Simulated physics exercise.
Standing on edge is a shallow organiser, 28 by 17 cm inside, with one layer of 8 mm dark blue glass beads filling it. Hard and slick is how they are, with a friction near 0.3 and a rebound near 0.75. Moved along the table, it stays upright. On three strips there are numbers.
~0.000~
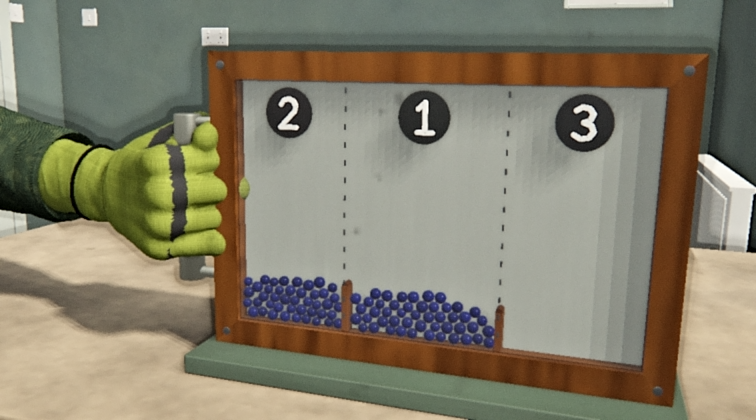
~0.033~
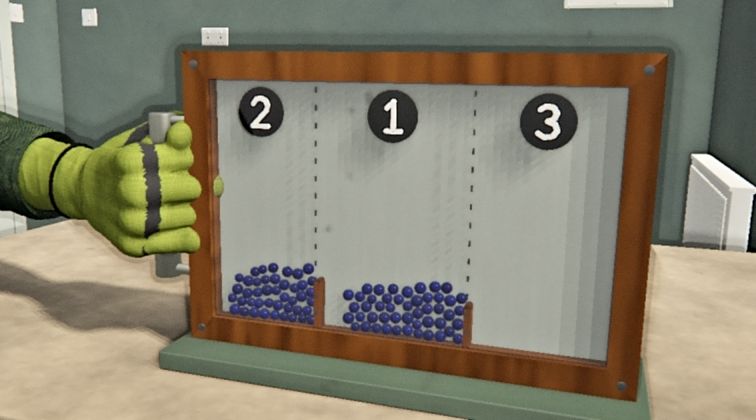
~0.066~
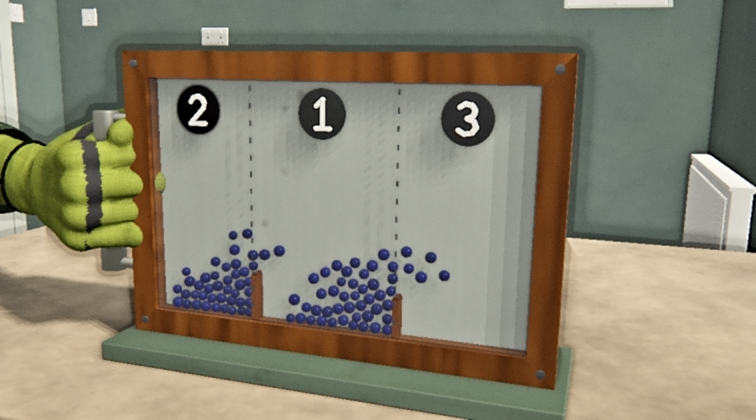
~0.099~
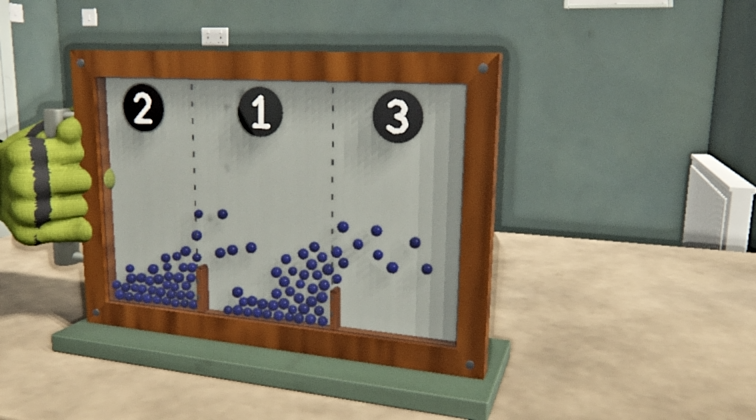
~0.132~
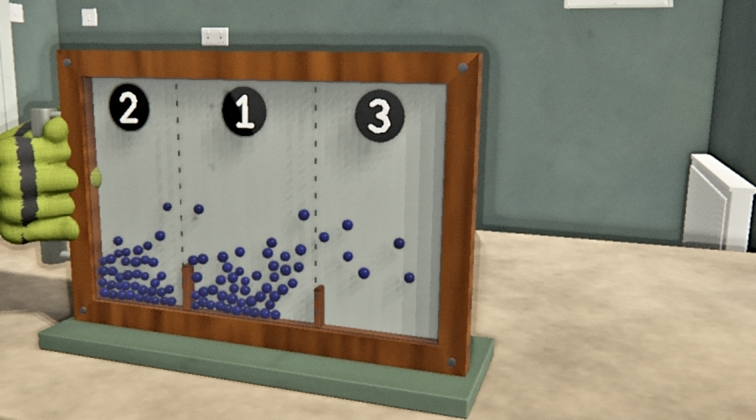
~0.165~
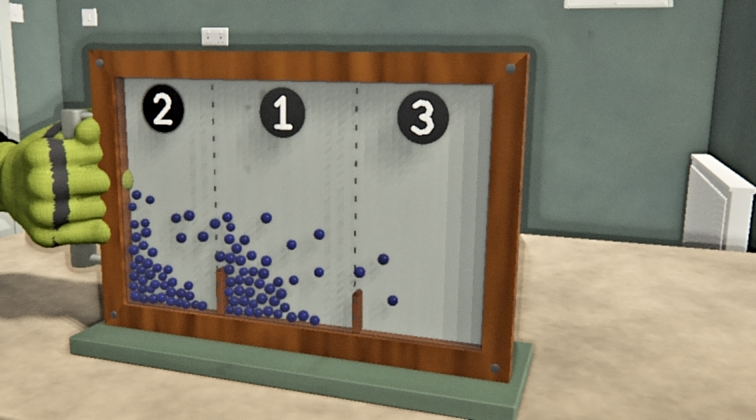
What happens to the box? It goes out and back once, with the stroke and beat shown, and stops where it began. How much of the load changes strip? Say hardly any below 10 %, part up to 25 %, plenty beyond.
The share that changes strip is large.
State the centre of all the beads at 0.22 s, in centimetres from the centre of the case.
Some 8 cm left and 5 cm below.
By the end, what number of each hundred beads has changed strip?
Moved share: About 35 per cent.
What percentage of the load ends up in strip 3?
About 20 %.
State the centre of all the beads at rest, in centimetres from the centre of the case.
Some 1 cm left and 8 cm below.
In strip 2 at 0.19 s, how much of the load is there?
Share: Near 60 per cent.
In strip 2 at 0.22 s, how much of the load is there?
65 per cent.
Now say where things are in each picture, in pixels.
In the first frame, at its start; about 90 beads; beads centred (358, 309); top one (319, 282); no. 1 (424, 118), no. 2 (289, 113), no. 3 (585, 123).
In the second frame, 2 cm to the left; beads centred (342, 303); top one (308, 269).
In the third frame, 7 cm to the left; beads centred (292, 290); top one (247, 234); wall ends (397, 298), (257, 274).
In the fourth frame, 12 cm to the left; beads centred (239, 281); top one (223, 214).
In the fifth frame, 13 cm to the left; beads centred (203, 277); top one (304, 215).
In the sixth frame, 10 cm to the left; beads centred (213, 273); top one (137, 195); no. 1 (282, 113), no. 2 (163, 109), no. 3 (423, 118).
After 0.19 s, it is 6 cm to the left; the beads' middle is 8 cm left of and 5 cm below the centre; no. 1, 35 %, no. 2, 60 %; 15 % have changed strip.
After 0.22 s, it is 2 cm to the left; the beads' middle is 8 cm left of and 5 cm below the centre; no. 1, 35 %, no. 2, 65 %; 20 % have changed strip.
After 0.25 s, it is at its start; the beads' middle is 6 cm left of and 5 cm below the centre; no. 1, 35 %, no. 2, 65 %; 20 % have changed strip.
At rest by 1.1 s, it is at its start; no. 1, 45 %, no. 2, 35 %, no. 3, 20 %; 35 % have changed strip.
